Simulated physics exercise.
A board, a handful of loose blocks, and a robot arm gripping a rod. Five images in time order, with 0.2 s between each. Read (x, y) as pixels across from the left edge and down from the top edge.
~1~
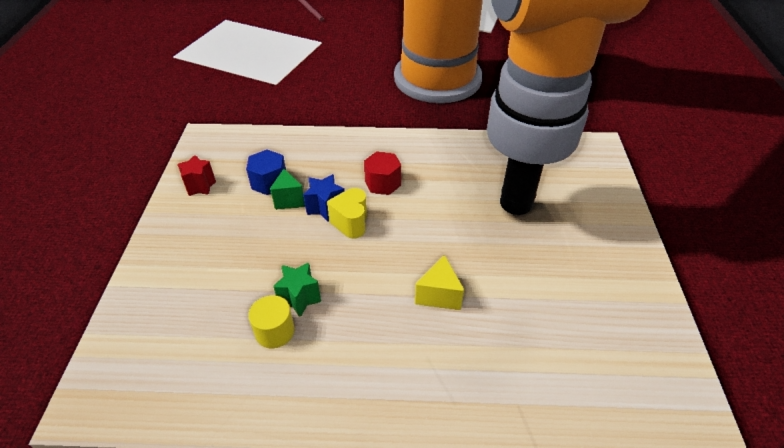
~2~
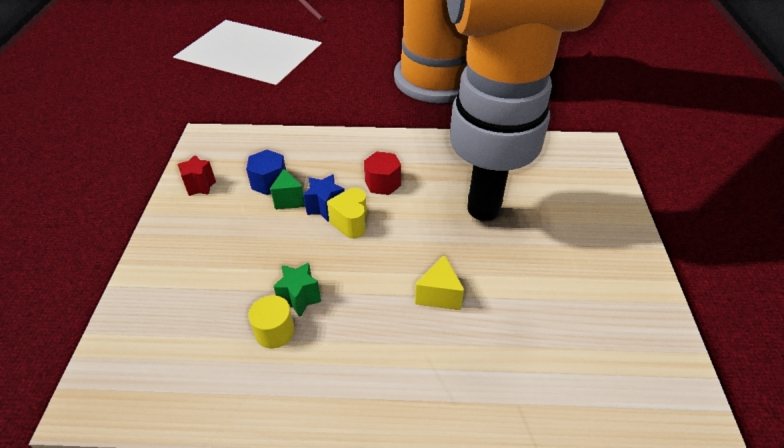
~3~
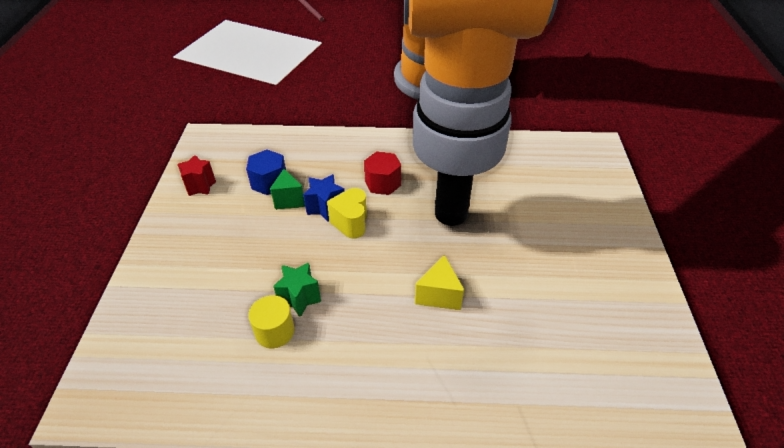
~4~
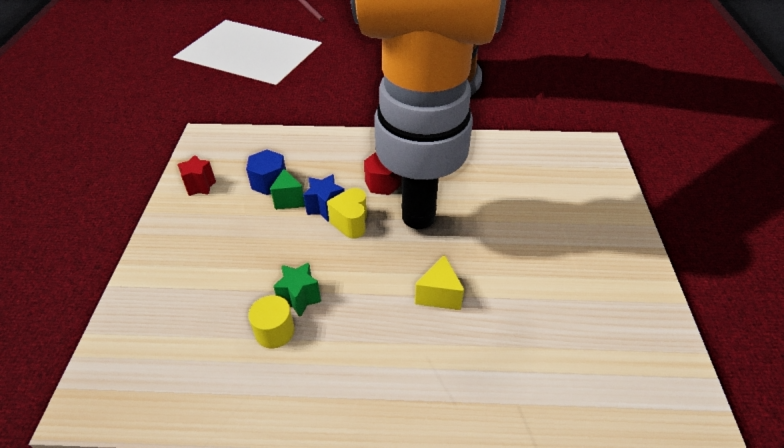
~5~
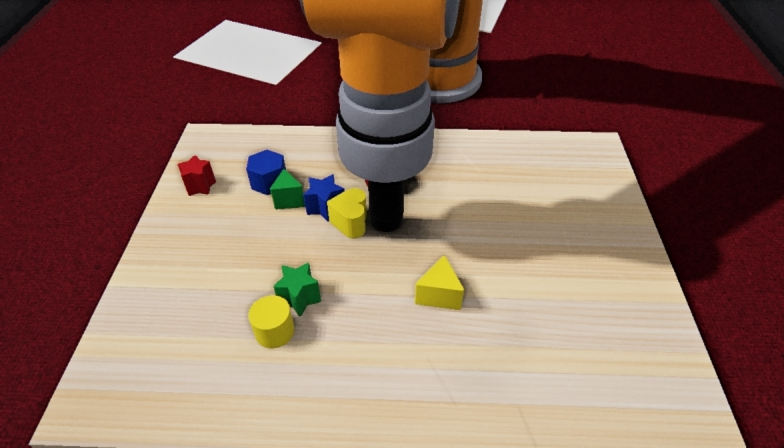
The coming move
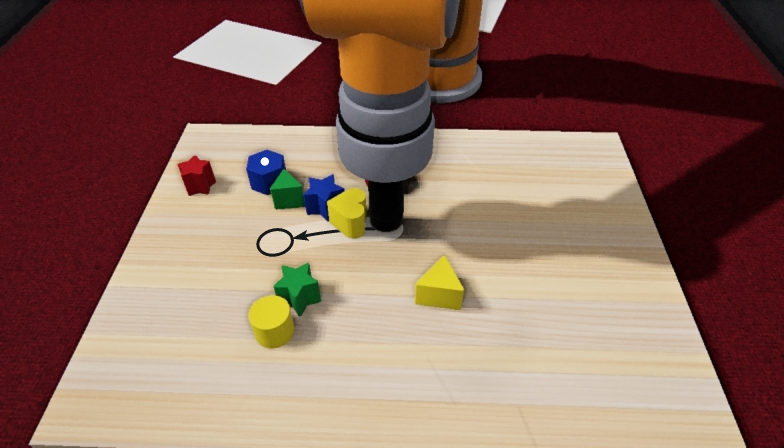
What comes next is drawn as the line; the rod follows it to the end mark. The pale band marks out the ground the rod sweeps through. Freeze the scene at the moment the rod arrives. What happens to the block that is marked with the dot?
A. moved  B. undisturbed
A: Moved.
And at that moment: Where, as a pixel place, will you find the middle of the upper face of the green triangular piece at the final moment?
I'd expect the centre of its top face to be at (273, 169).
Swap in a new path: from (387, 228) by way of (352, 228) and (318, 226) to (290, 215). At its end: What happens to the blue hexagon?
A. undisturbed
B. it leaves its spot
B - it leaves its spot.
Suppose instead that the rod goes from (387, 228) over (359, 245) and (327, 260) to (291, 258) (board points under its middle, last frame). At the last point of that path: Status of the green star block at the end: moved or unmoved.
Once the rod is done, the green star block remains in the old spot.
Drawn move, from (387, 228) over (350, 230) and (313, 234) to (275, 242); the dot is on the blue hexagon.
The first path, step by step. One third of the way, rod at (347, 222); blue hexagon at (261, 158); green triangular piece at (276, 175); blue star block at (306, 183), turned 20° clockwise; yellow heart at (317, 203), turned 15° clockwise.
Two thirds of the way, rod at (311, 227); blue hexagon at (259, 155), turned 20° anticlockwise; green triangular piece at (273, 169), turned 15° clockwise; blue star block at (297, 184), turned 60° clockwise; yellow heart at (280, 206), turned 20° clockwise.
At the end, rod at (273, 235); red star block still; blue hexagon at (259, 154), turned 25° anticlockwise; green triangular piece at (273, 169), turned 15° clockwise; blue star block at (296, 185), turned 65° clockwise; yellow heart at (255, 204), turned 50° clockwise.
